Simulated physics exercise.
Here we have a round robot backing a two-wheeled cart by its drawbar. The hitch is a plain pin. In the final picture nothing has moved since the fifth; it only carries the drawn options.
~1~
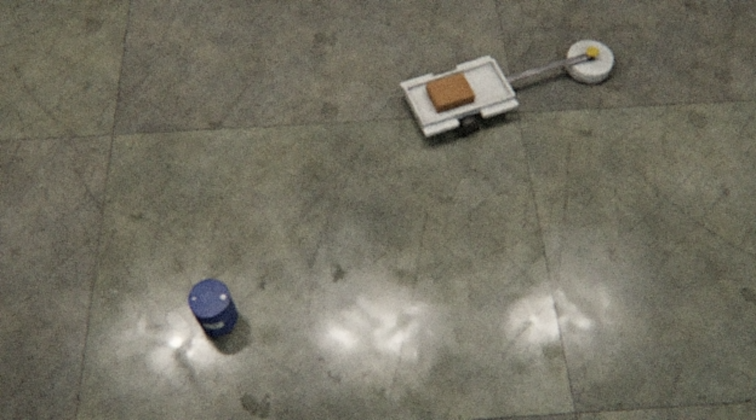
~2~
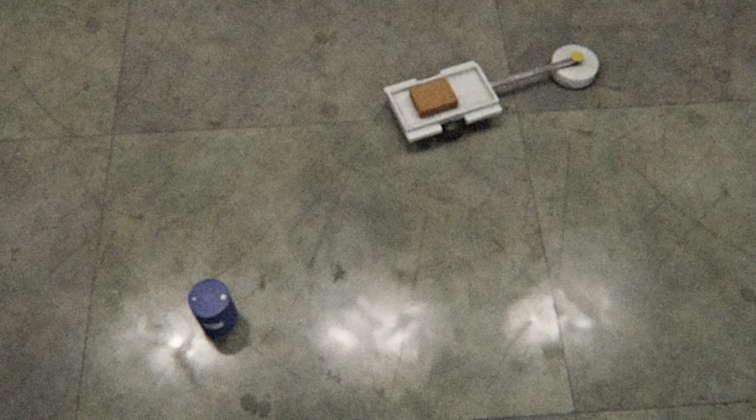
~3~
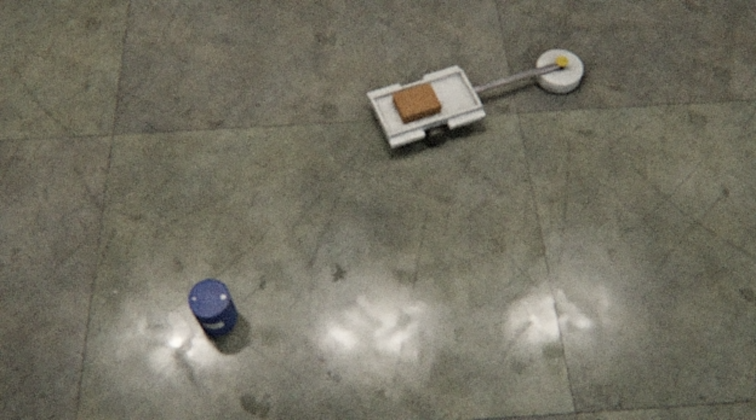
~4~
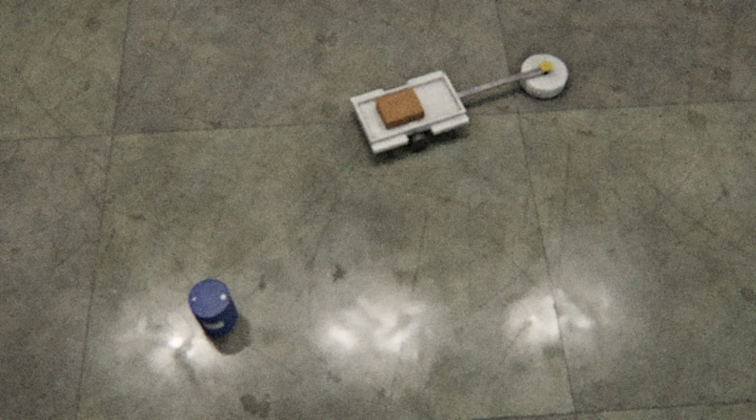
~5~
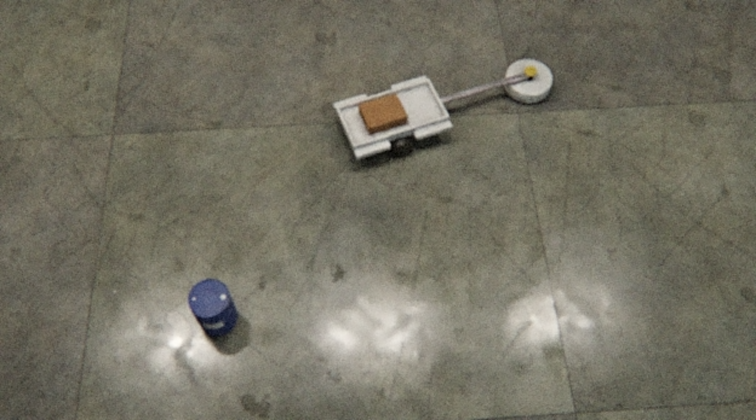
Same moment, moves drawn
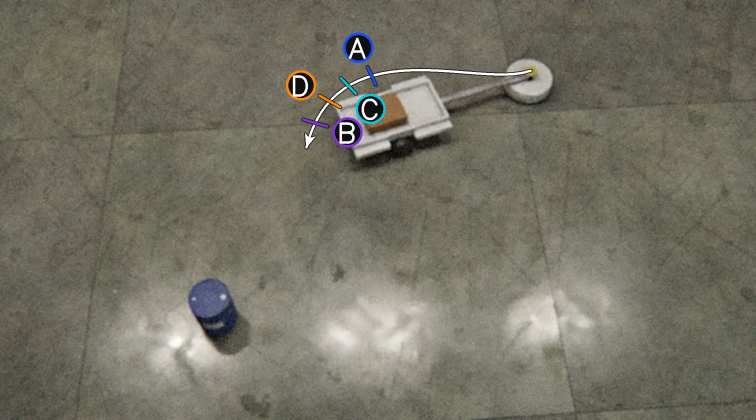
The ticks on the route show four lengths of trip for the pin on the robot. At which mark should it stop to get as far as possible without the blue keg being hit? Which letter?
Up to mark D.
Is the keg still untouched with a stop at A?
Yes.
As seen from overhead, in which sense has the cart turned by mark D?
Anticlockwise.
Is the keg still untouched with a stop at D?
Yes.
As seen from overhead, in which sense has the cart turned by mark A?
Anticlockwise.
On the marked copy, A at (372, 76); B at (315, 123); C at (348, 86); D at (330, 101); the route from (531, 71) via (392, 72) to (306, 147).
With D. Early on, robot (455, 80), cart (328, 139).
Further on, robot (383, 81), cart (282, 172).
At the end, robot (330, 109), cart (243, 218); nothing has been touched.
As for the rest, A is safe but short; B is too far, the keg has been hit; C is safe but short.
